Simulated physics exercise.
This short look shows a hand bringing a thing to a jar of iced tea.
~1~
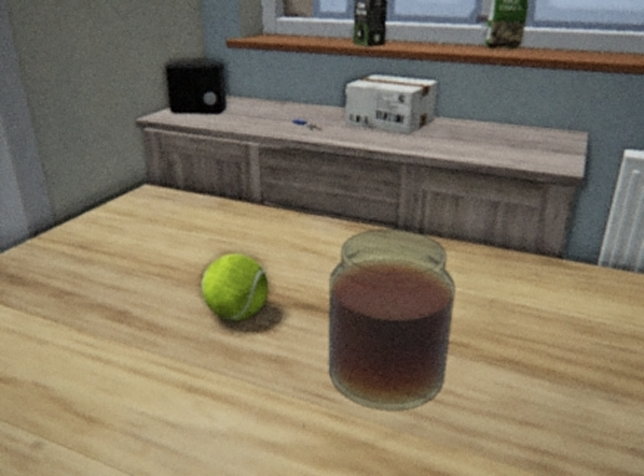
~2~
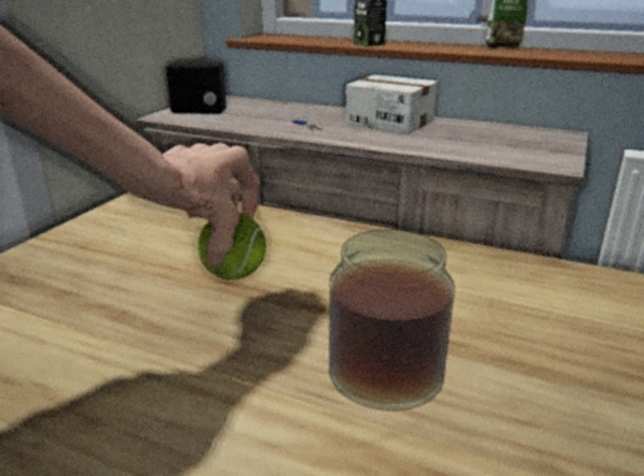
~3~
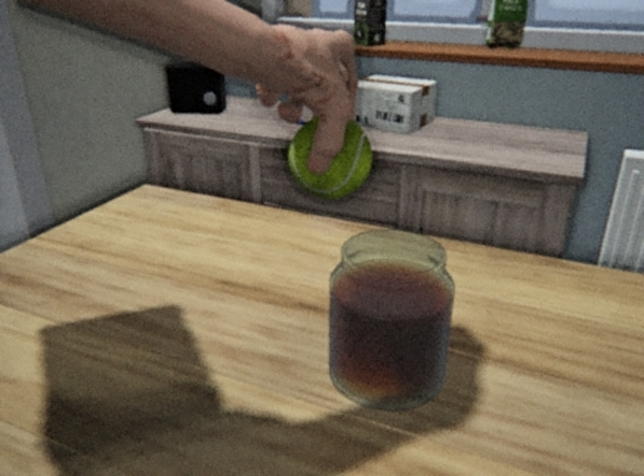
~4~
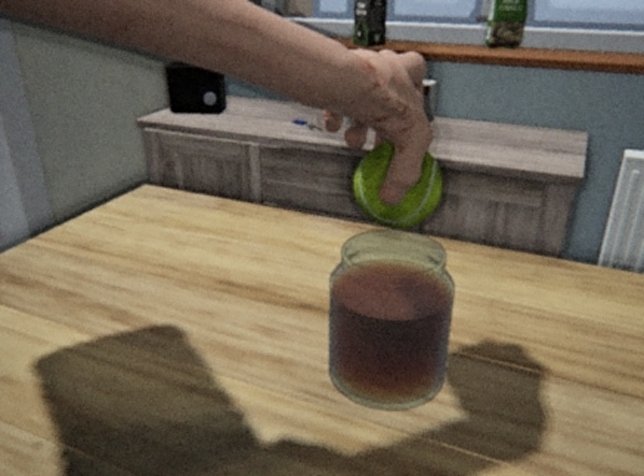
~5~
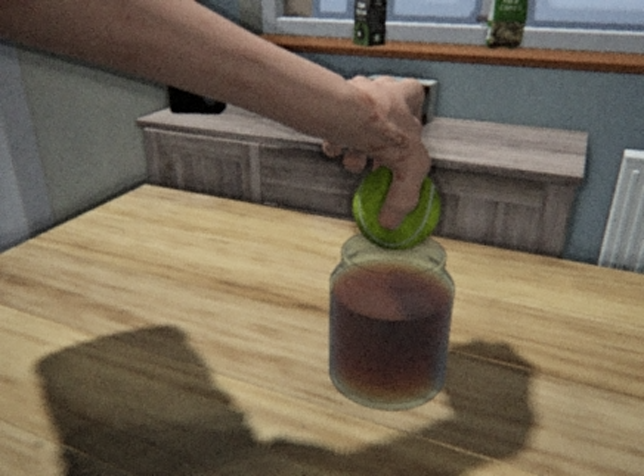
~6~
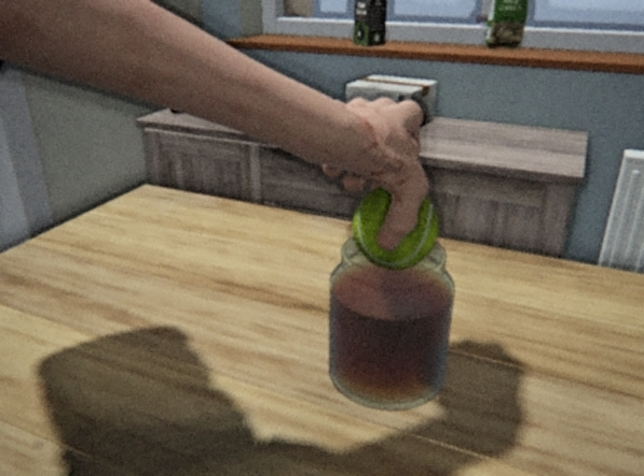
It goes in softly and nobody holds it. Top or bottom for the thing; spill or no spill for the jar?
One by one: Thing: My guess is afloat. Jar: My guess is no spill.
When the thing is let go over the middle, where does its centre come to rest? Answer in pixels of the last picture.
(392, 274), give or take.
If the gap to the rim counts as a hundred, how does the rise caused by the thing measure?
Roughly 30 %.
Next, the tennis ball enters the iced tea; the jar is about three quarters full.
After that, the tennis ball comes up again; the jar is about three quarters full.
Finally, the tennis ball rides on the surface; the jar is about three quarters full; the top is dry.
